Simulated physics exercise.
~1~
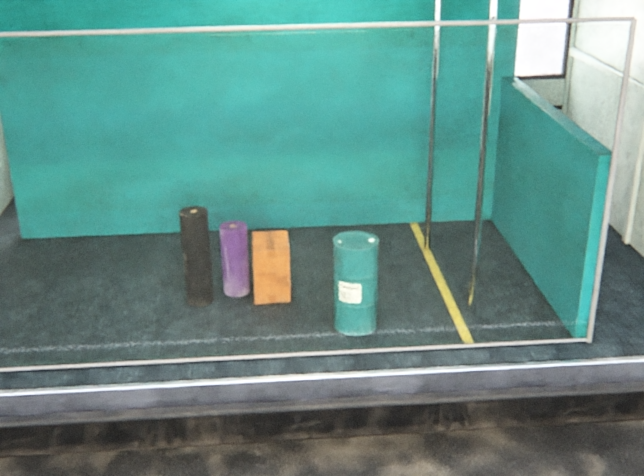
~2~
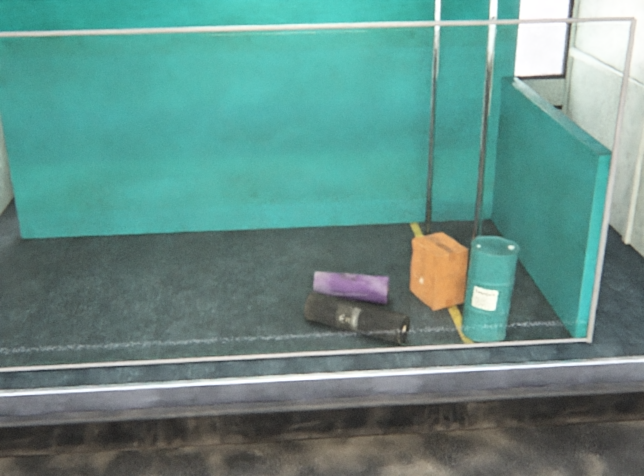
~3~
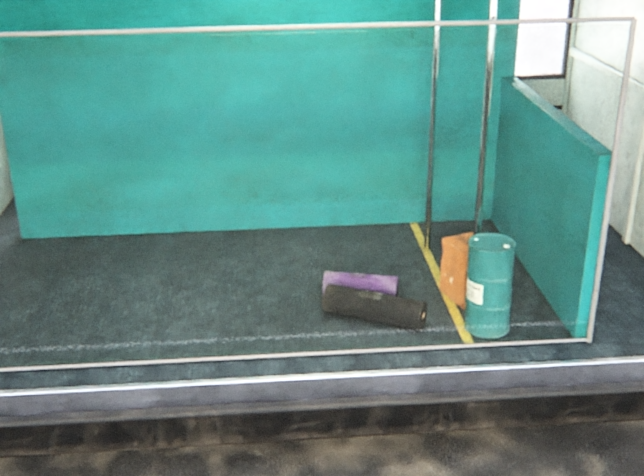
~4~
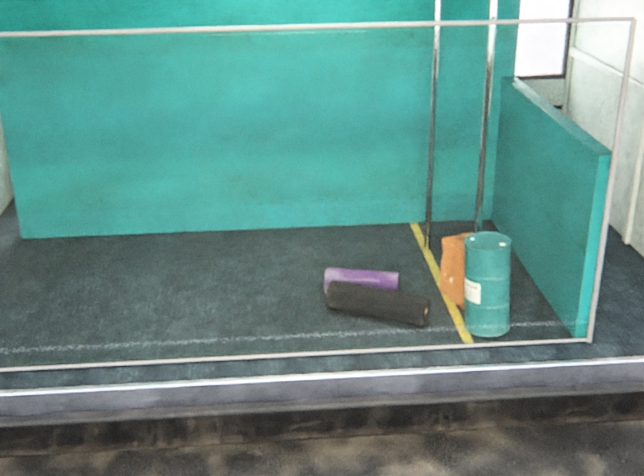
The teal drum and orange pack slide right past the yellow line as two rolls topple short.
